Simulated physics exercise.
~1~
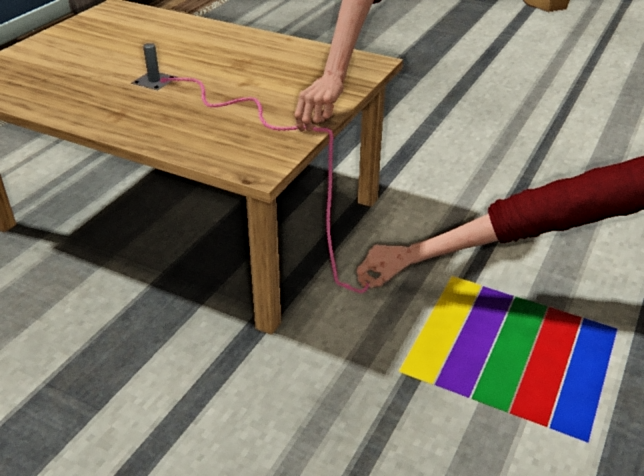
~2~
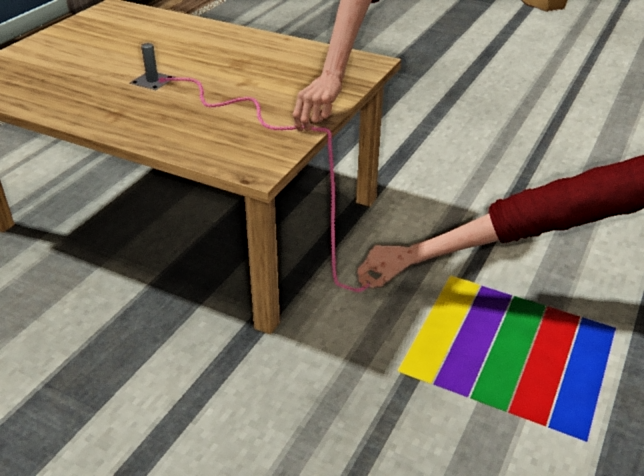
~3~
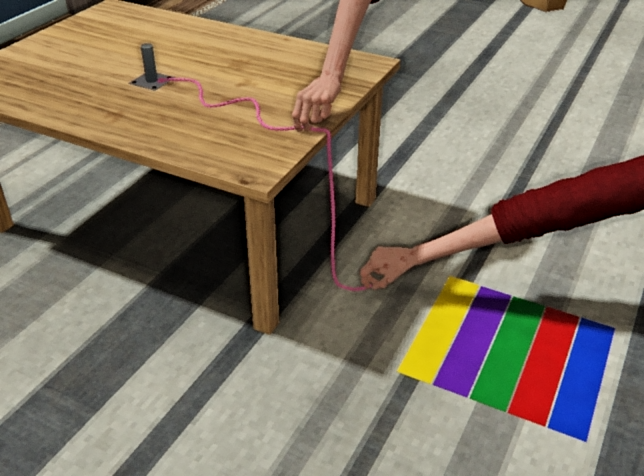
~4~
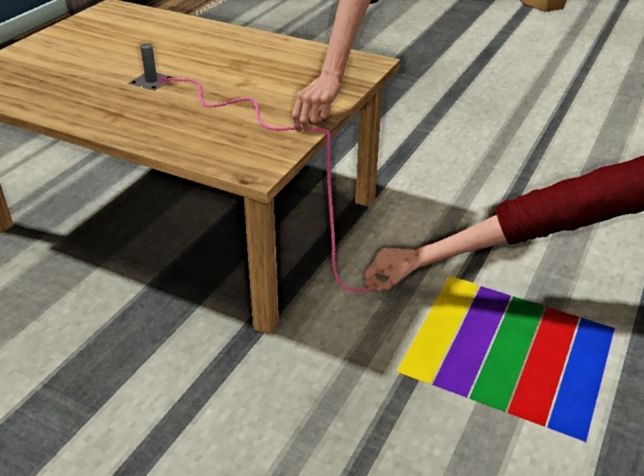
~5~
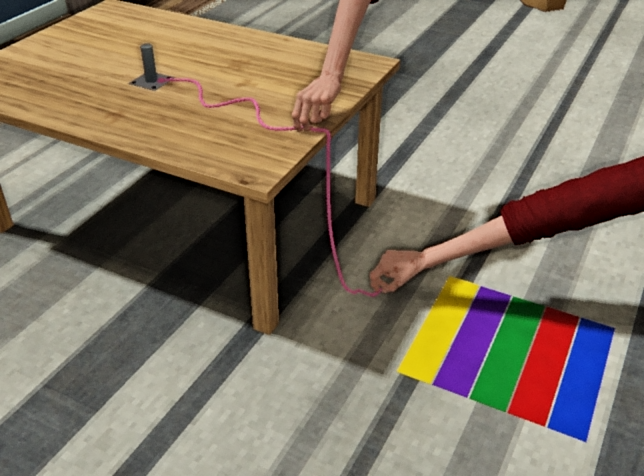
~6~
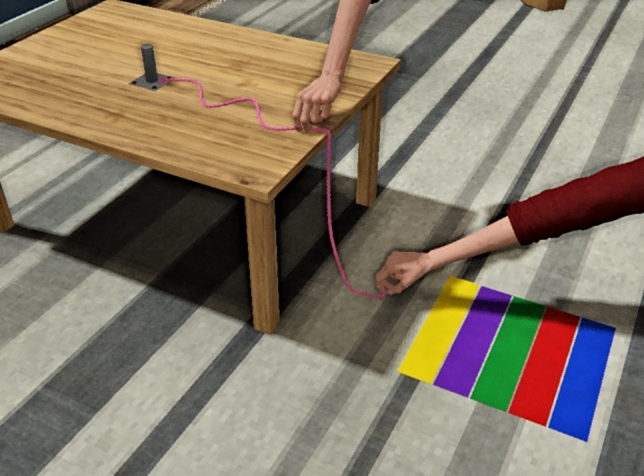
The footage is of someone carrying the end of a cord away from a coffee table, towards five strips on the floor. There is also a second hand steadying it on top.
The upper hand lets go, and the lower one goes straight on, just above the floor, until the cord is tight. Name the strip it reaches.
The red strip.
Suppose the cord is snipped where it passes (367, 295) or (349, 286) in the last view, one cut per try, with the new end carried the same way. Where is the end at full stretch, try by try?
In order, about (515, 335) and about (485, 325).
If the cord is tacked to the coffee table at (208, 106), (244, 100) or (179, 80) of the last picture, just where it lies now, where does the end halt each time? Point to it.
(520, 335), (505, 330), (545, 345).
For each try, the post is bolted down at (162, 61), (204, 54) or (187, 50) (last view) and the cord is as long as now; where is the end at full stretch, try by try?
Try by try: (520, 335), (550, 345) and (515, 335).
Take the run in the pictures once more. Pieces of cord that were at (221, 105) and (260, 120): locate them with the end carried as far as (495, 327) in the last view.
The first goes to (246, 108), the other to (315, 127).
Soon after, end near (495, 327); over purple.
After that, end near (530, 338); over green.
At the stop, end near (552, 346); over red. The red one.
